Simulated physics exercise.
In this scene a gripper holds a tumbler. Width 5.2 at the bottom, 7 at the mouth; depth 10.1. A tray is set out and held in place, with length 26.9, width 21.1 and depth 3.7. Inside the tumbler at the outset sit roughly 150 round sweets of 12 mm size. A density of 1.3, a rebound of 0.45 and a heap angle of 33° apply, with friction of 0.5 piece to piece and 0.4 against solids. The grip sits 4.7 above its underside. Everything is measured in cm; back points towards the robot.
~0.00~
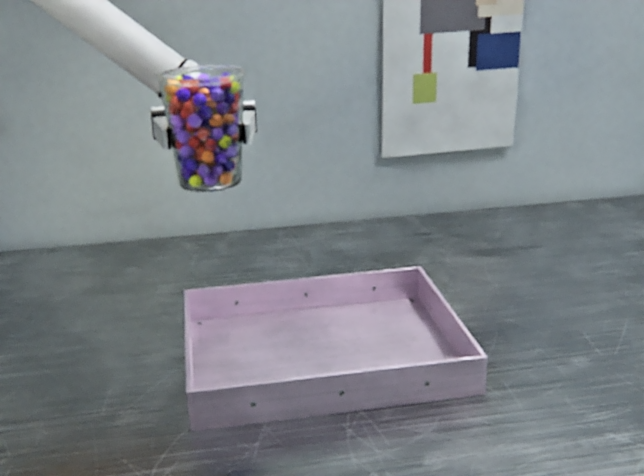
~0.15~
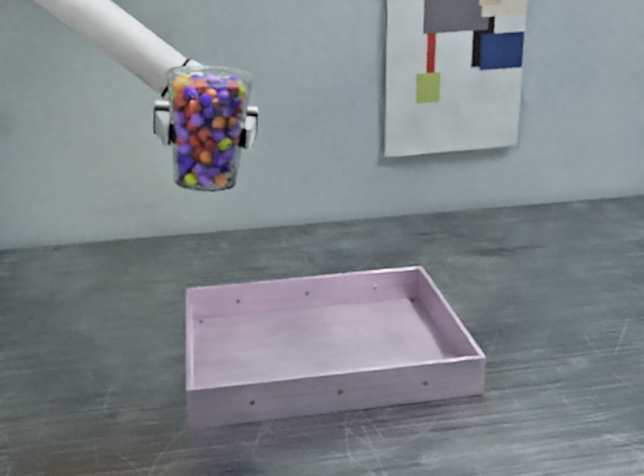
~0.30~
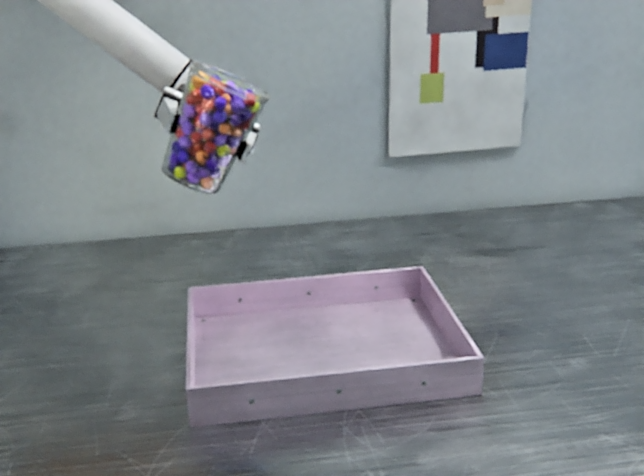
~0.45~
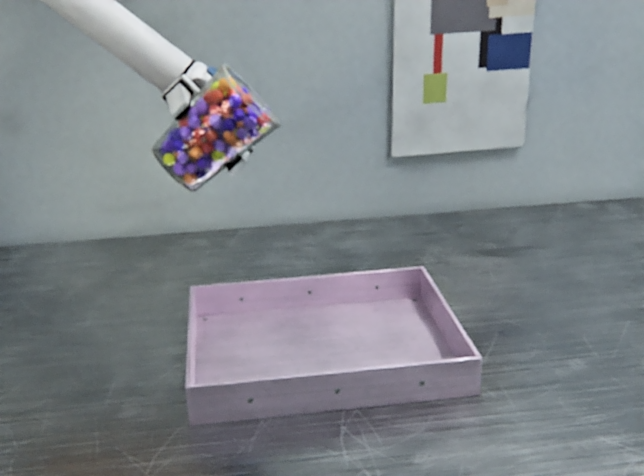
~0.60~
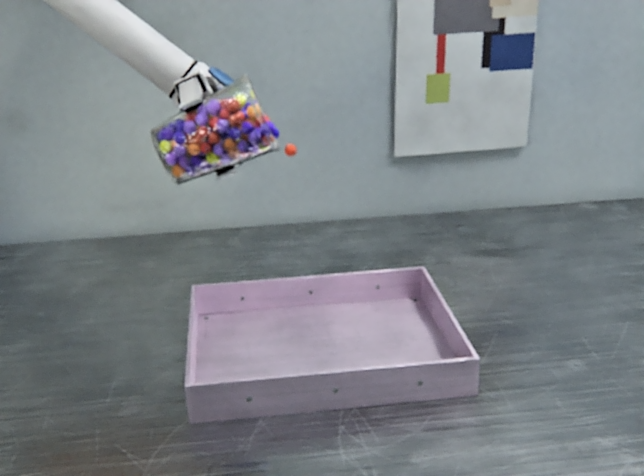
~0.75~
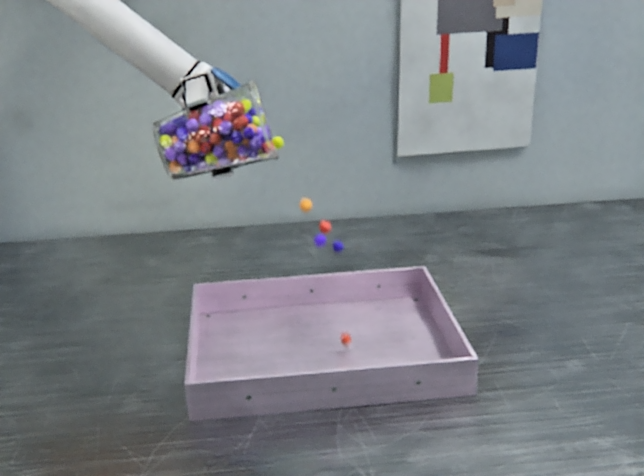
A robot arm held a clear tumbler full of colourful round sweets above a pale pink tray, then tilted it to the right until a few sweets dropped out and one reached the tray.
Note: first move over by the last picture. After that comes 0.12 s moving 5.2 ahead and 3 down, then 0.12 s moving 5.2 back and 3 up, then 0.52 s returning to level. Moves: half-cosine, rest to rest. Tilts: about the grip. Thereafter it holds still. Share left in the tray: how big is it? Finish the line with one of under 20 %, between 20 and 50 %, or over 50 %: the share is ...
The share is between 20 and 50 %.
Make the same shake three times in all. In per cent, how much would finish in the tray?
55 per cent.
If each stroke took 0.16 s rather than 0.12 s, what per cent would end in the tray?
That change gives some 35 percent.
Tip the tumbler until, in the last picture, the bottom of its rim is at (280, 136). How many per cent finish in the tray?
Some 15 per cent.
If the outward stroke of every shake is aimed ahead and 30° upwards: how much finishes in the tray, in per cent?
Roughly 70 percent of it.
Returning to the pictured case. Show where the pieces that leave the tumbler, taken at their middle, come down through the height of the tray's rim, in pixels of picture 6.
They come down centred close to (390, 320).
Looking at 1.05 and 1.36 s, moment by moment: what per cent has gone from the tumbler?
The share out is 40 per cent at the earlier time and 40 per cent at the later one.
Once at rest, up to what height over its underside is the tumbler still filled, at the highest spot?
Top of the fill: Near 8.0 cm.
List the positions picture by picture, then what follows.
In the first picture, tumbler middle at (206, 131), level; upper third of the load around (204, 95), from x 170 to 235, top at y 80; 154 in the tumbler.
In the second picture, tumbler middle at (207, 131), tilted 7° forward; upper third of the load around (209, 95), from x 180 to 240, top at y 80.
In the third picture, tumbler middle at (210, 132), tilted 26° forward; upper third of the load around (218, 99), from x 175 to 250, top at y 80.
In the fourth picture, tumbler middle at (212, 134), tilted 50° forward; upper third of the load around (228, 110), from x 165 to 265, top at y 85.
In the fifth picture, tumbler middle at (213, 135), tilted 69° forward; upper third of the load around (227, 117), from x 165 to 290, top at y 100; 153 in the tumbler, 1 in flight or on a rim.
In the sixth picture, tumbler middle at (214, 136), tilted 76° forward; upper third of the load around (225, 121), from x 165 to 345, top at y 105; 149 in the tumbler, 1 in the tray, 4 in flight or on a rim.
After 1.05 s, tilted 73° forward, highest piece 26 above the table; 93 in the tumbler, 22 in the tray, 1 on the table or floor, 38 in flight or on a rim.
After 1.36 s, tilted 15° forward, highest piece 29 above the table; 90 in the tumbler, 57 in the tray, 7 on the table or floor.
After 1.71 s, level, highest piece 27 above the table; 90 in the tumbler, 57 in the tray, 7 on the table or floor.
After 2.76 s, level, highest piece 27 above the table; 90 in the tumbler, 57 in the tray, 7 on the table or floor.
At rest, 90 in the tumbler, 57 in the tray, 7 on the table or floor. That is 37 % in the tray.
